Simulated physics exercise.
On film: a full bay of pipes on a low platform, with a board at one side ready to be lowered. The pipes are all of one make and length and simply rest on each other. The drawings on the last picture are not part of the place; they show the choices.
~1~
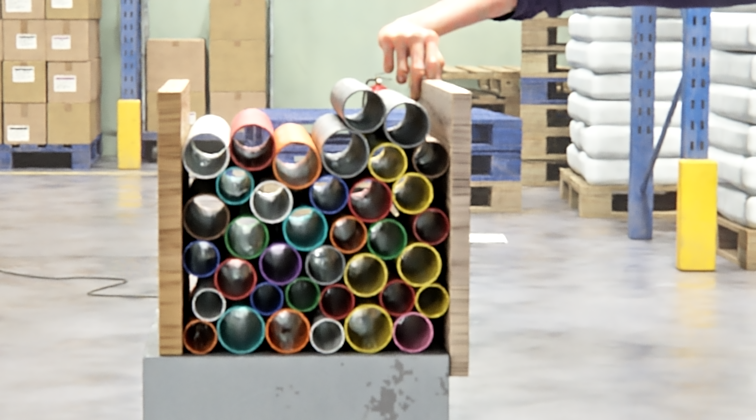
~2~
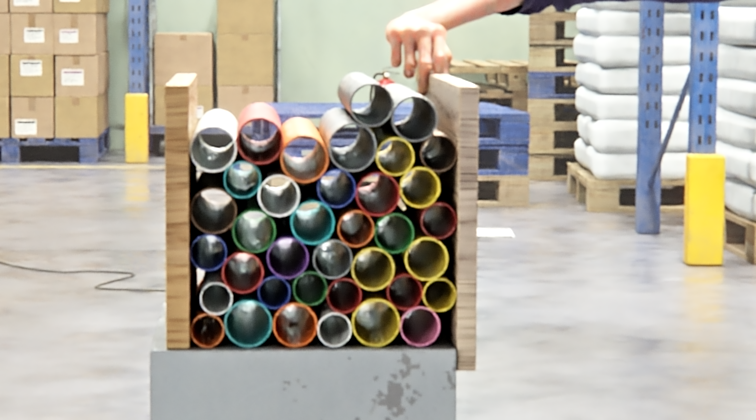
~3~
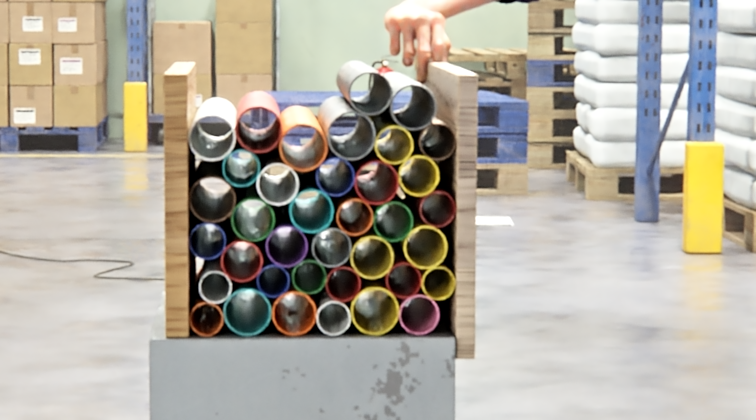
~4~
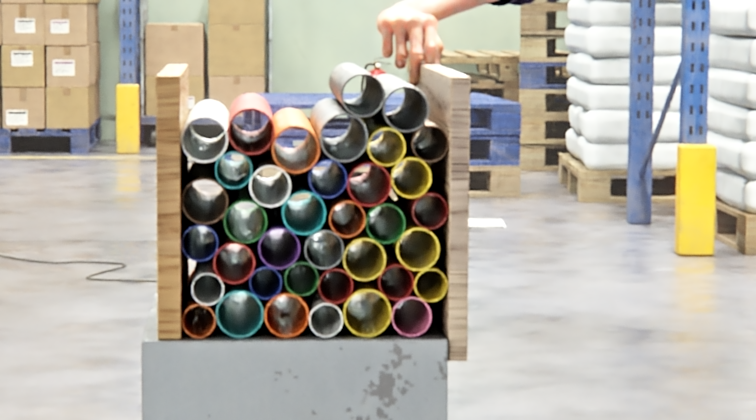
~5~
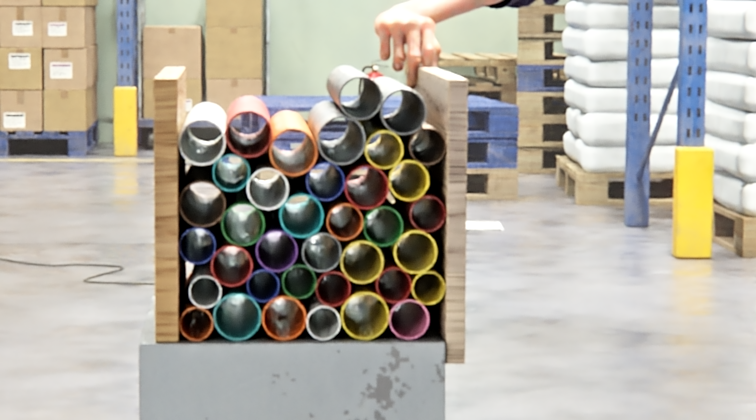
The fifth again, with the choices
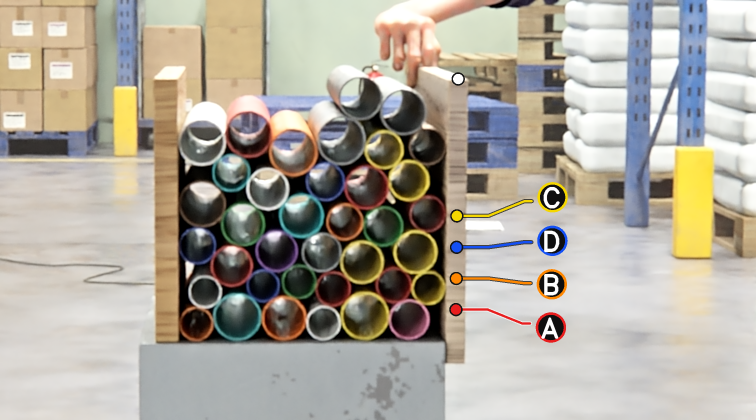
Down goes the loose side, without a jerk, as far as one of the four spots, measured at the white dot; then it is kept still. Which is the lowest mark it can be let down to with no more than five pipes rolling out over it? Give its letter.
Slide it to C.
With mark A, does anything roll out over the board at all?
Yes, at A.
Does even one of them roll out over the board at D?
Yes, at D.
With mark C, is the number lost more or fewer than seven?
Fewer than seven.
On the copy, A at (456, 310); B at (456, 278); C at (457, 216); D at (457, 248); the white dot at (458, 79).
On C. First, top of the board (447, 143).
Then, top of the board (446, 214).
Finally, top of the board (446, 215), two out over the board.
By contrast, A more than five out over the board; B more than five out over the board; D six out over the board.
